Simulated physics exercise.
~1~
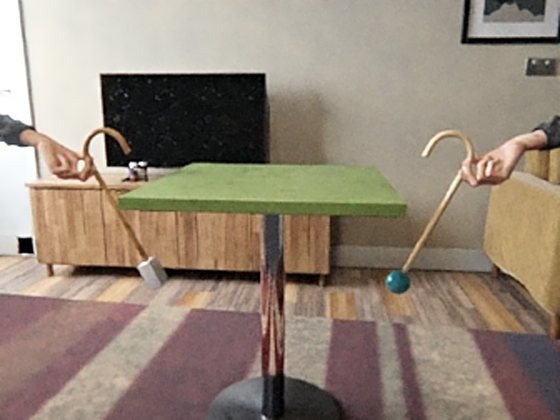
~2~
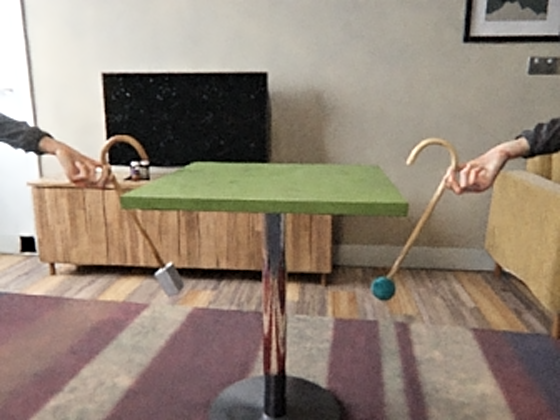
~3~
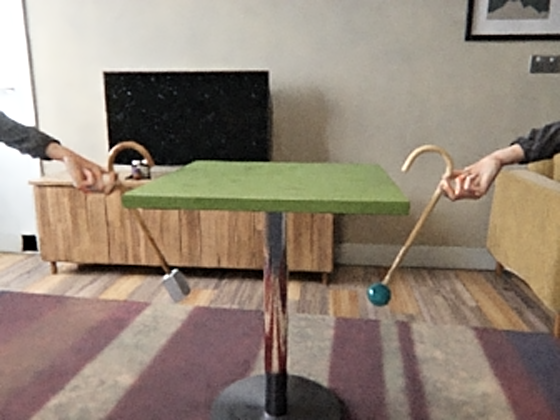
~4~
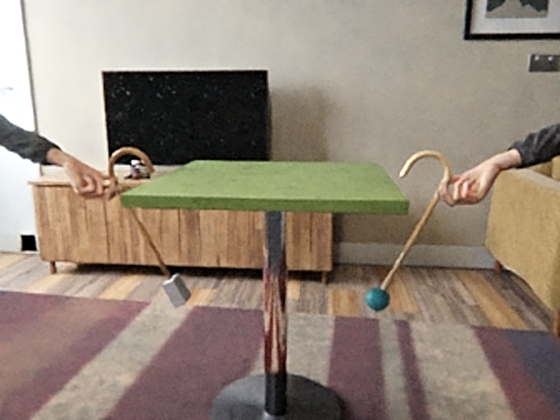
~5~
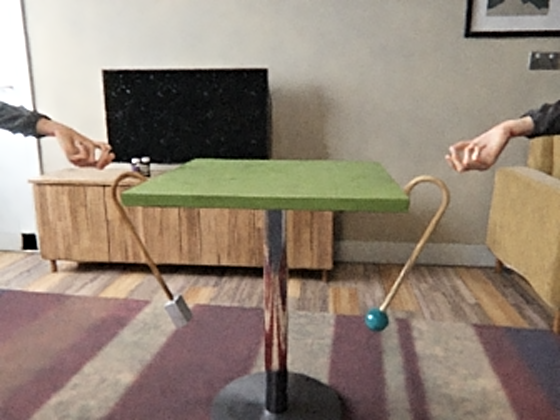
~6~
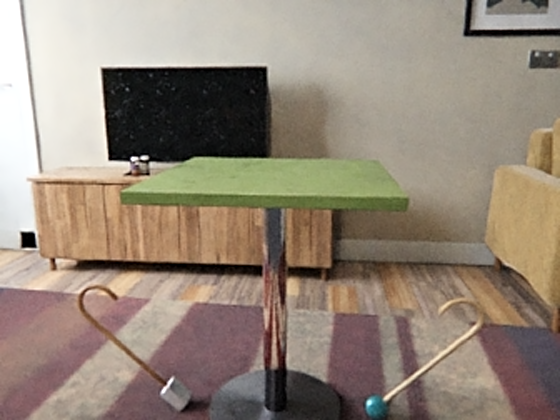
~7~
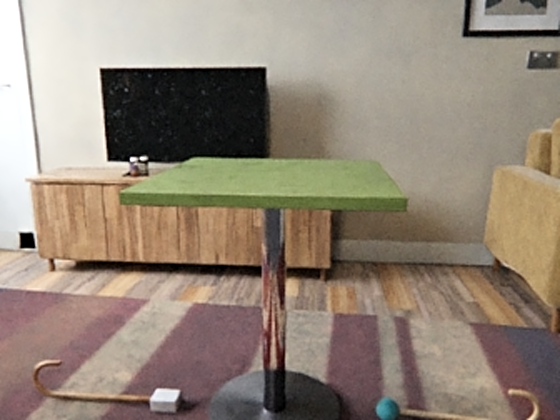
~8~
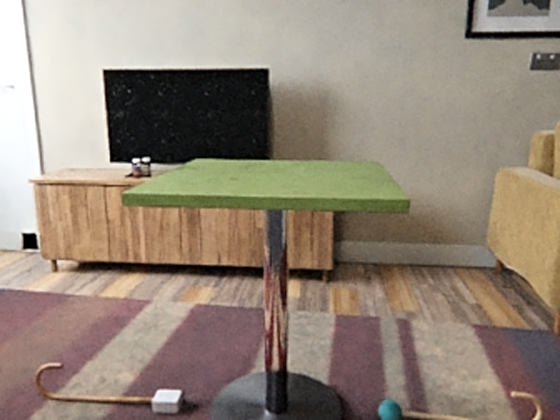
Two hooked wooden canes, one tipped with a pale block and the other with a turquoise ball, are held by hands on either side of a small green-topped table. The hands move them inward and slightly down until the curved handles meet the left and right edges. Both hands then let go and draw back, but neither hook holds. The canes drop past the tabletop together, landing tip first and leaning outward on either side of the base. They tip over and end lying on the striped rug, with the table still standing in place.
